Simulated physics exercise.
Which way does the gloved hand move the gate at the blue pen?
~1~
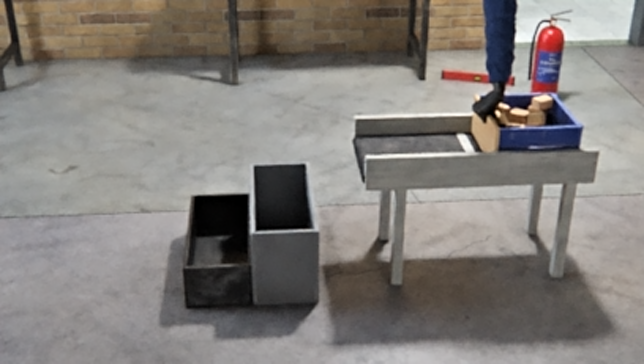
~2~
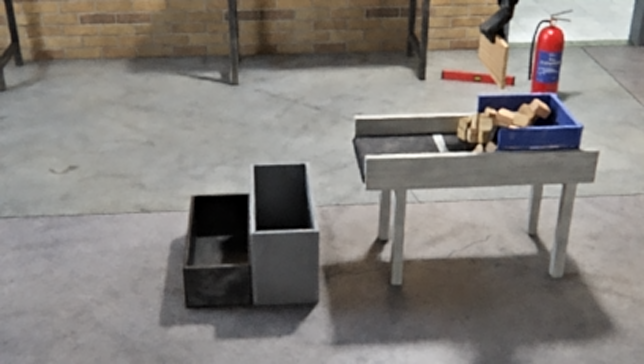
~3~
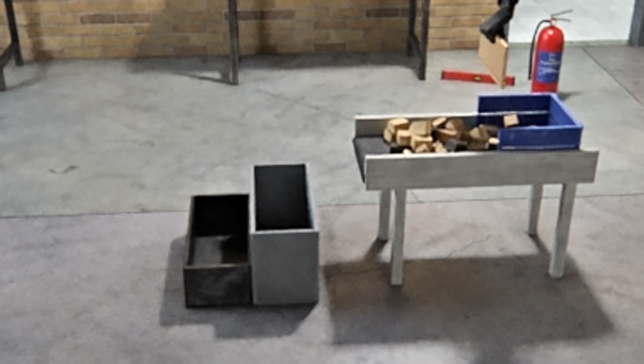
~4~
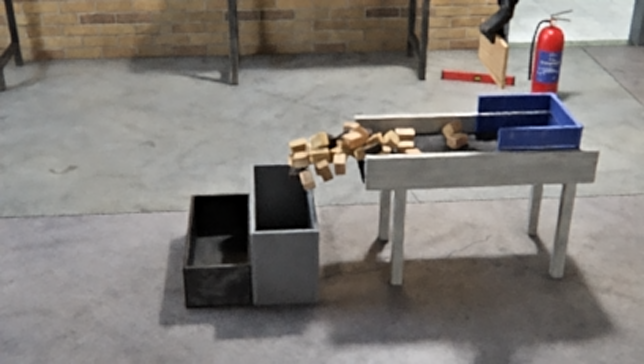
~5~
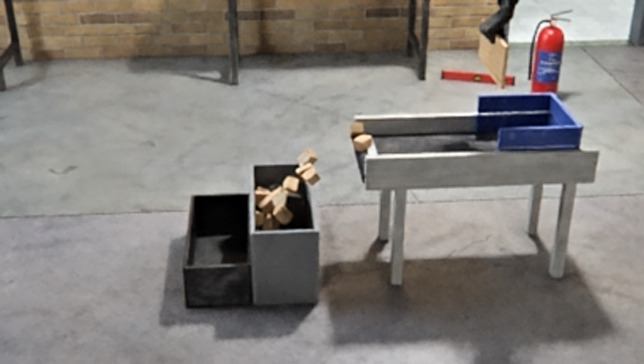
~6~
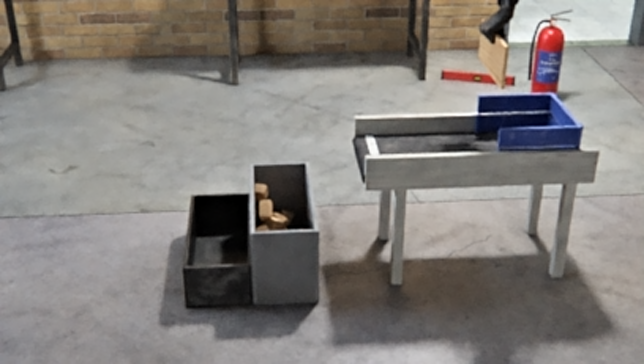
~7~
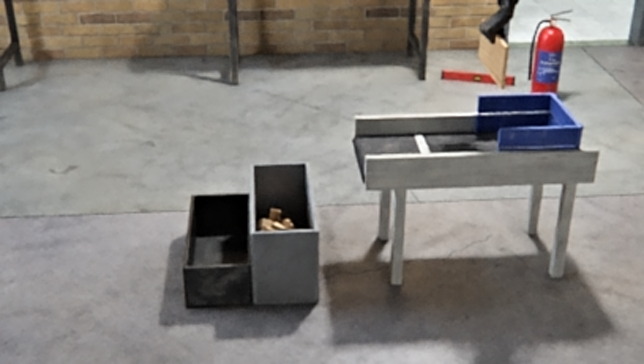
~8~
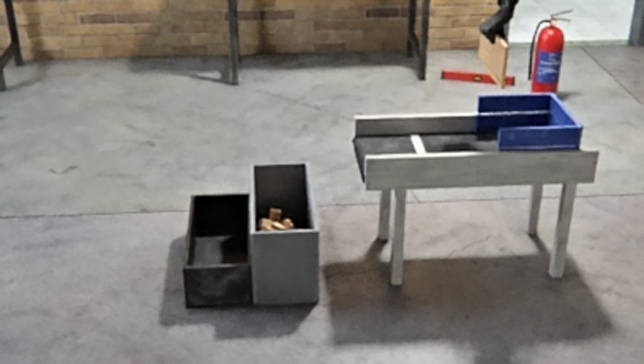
The gloved hand moves the gate up, clear of the belt, and holds it there.
